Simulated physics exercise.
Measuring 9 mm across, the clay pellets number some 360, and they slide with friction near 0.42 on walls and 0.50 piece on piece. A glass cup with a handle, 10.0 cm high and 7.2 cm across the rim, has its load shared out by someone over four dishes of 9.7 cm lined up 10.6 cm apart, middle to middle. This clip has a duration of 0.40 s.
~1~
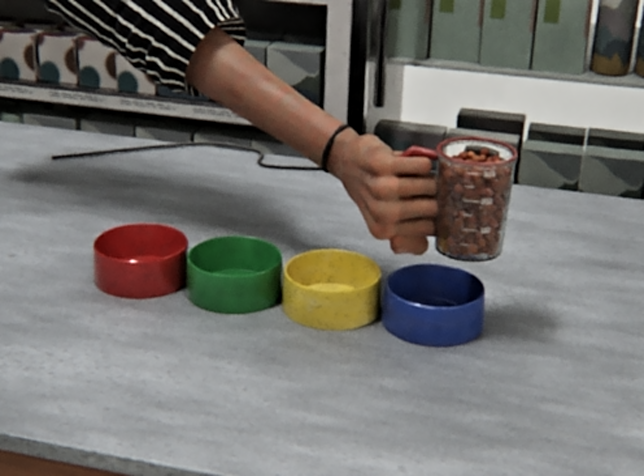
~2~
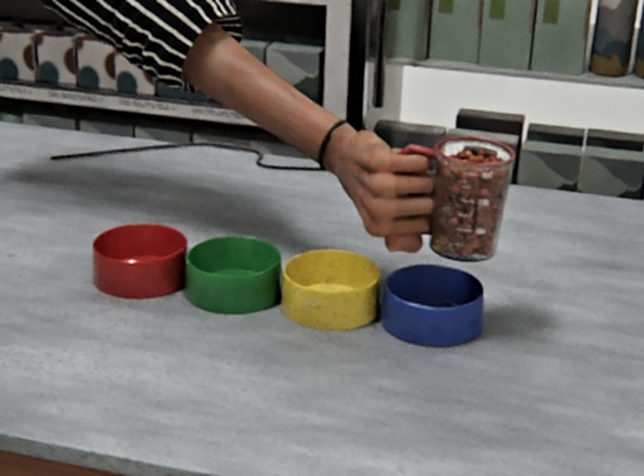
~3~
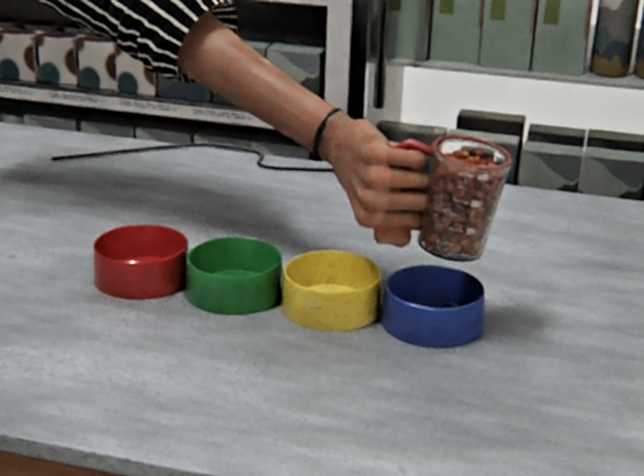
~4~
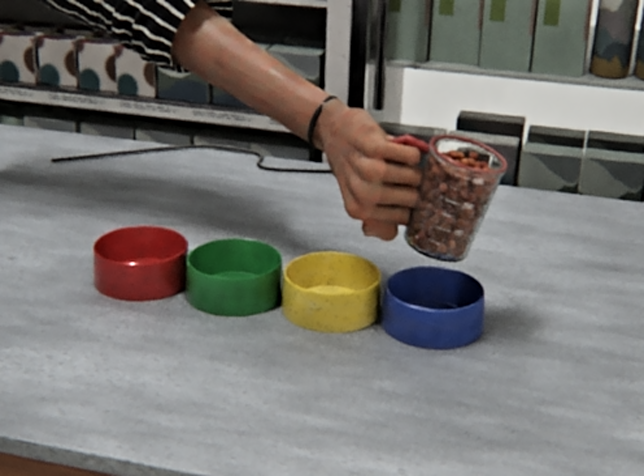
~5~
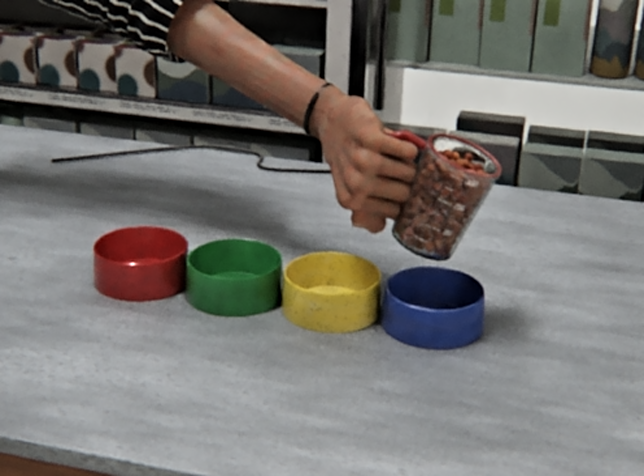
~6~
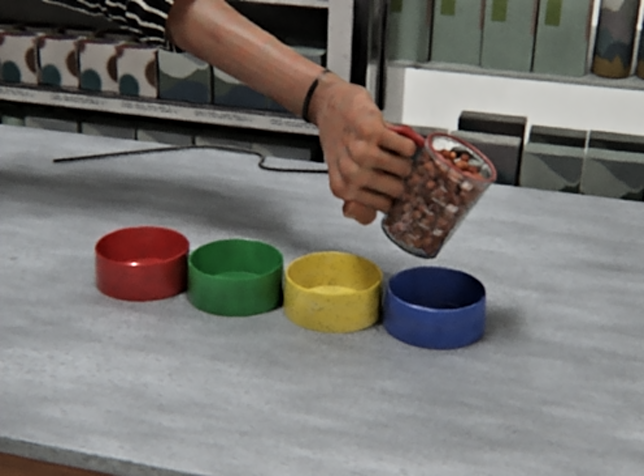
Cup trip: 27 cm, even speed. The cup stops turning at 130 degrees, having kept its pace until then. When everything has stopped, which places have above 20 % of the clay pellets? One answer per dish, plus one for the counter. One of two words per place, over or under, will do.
Outcome: Red dish: It should not get past the one-in-five mark; blue dish: It should not get past the one-in-five mark; green dish: It should not get past the one-in-five mark; yellow dish: It should get past the one-in-five mark; counter: It should not get past the one-in-five mark.
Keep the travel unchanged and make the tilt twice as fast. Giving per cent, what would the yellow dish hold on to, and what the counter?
Yellow 0, counter 10.
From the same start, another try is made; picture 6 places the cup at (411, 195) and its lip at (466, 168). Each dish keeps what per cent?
You'd end up with red at 0, blue at 0, green at 80 and yellow at 10.
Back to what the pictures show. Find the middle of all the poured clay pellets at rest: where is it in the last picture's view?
When it all comes to rest, the middle is near (338, 289).
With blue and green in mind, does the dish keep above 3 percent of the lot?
Checking blue: It clears; checking green: It falls short.
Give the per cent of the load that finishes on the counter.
Estimate: Around 5 %.
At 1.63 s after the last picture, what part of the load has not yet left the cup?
My estimate is about 0 per cent.
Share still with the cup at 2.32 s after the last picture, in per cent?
It comes out close to 0 per cent.
Then, 0.98 s after the last picture, tilt 104 degrees; cup holds 85 %, blue 5 %.
Then, 1.63 s after the last picture, tilt 130 degrees; cup holds 0 %, blue 10 %, yellow 85 %.
Then, 2.32 s after the last picture, tilt 130 degrees; cup holds 0 %, blue 10 %, yellow 85 %.
In the end, red 0 %, blue 10 %, green 0 %, yellow 85 %, counter 5 %.
